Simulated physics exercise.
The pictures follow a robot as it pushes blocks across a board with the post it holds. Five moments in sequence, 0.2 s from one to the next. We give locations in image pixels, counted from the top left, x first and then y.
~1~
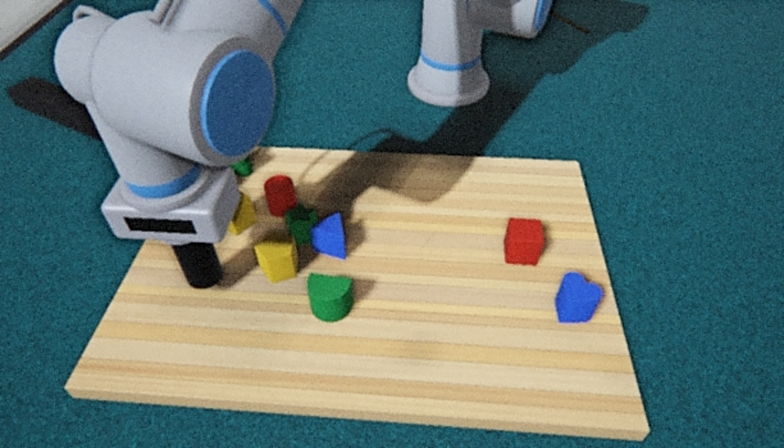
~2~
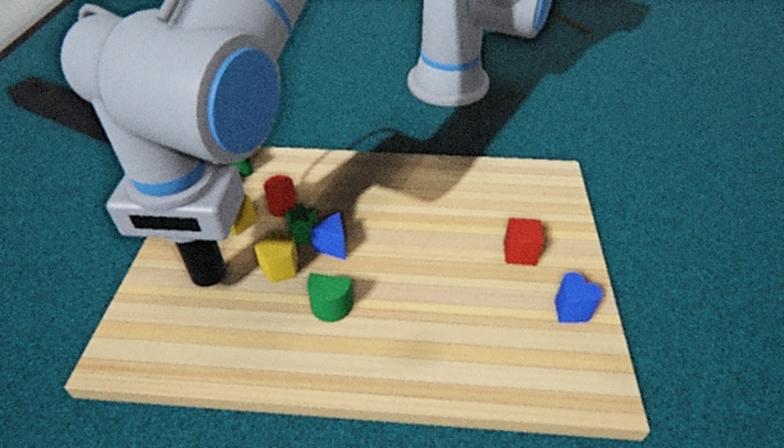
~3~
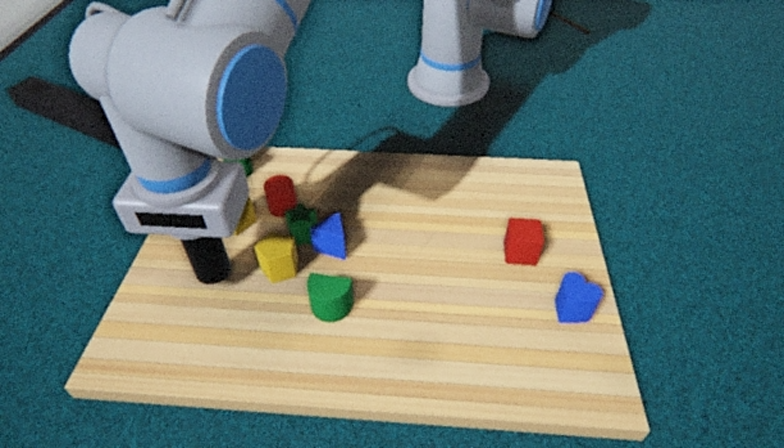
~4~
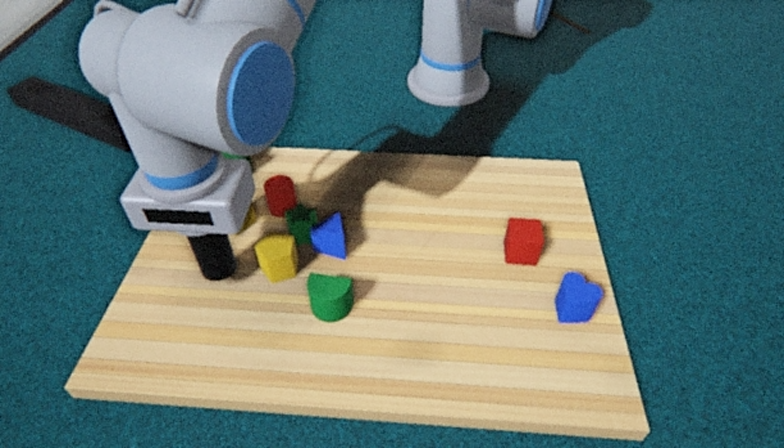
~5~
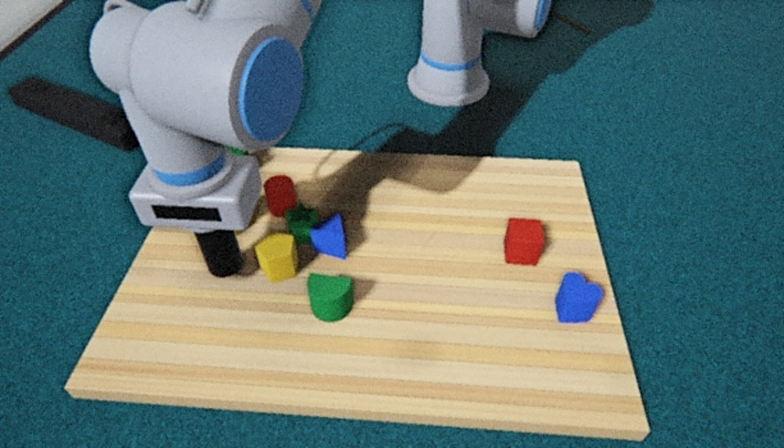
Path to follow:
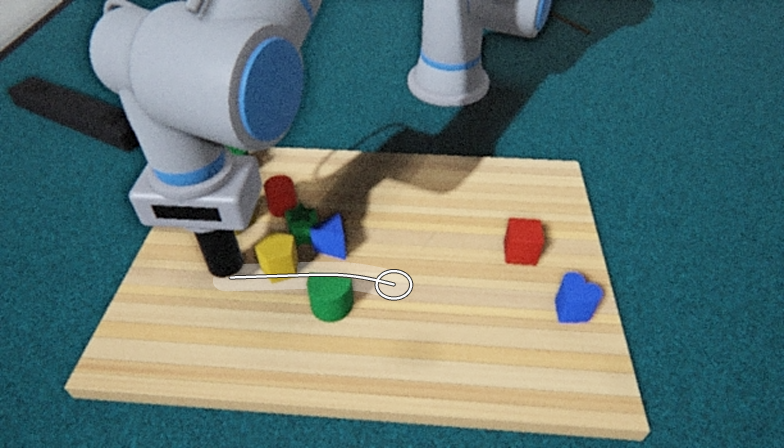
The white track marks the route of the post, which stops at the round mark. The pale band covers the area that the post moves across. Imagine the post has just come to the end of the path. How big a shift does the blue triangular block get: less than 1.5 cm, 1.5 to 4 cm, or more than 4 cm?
Goes 1.5 to 4 cm.
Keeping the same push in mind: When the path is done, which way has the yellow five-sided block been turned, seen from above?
It turns round anticlockwise.
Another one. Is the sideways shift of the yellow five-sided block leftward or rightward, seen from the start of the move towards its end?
Its sideways move is to the left.
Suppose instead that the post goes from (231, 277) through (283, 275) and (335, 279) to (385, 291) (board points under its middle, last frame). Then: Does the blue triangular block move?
Yes
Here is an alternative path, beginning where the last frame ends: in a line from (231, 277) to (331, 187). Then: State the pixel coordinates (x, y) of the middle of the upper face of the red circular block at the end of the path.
It comes to (289, 167).
Path on the board, from (231, 277) through (313, 275) to (394, 285).
What follows on the original path. One third of the way, post at (283, 263); yellow five-sided block at (312, 238); blue triangular block at (335, 222).
Two thirds of the way, post at (340, 262); yellow five-sided block at (359, 230), turned 30° anticlockwise; blue triangular block at (350, 212), turned 35° anticlockwise.
At the end, post at (394, 272); yellow five-sided block at (364, 228), turned 40° anticlockwise; green D-shaped block in place; blue triangular block at (351, 212), turned 40° anticlockwise.
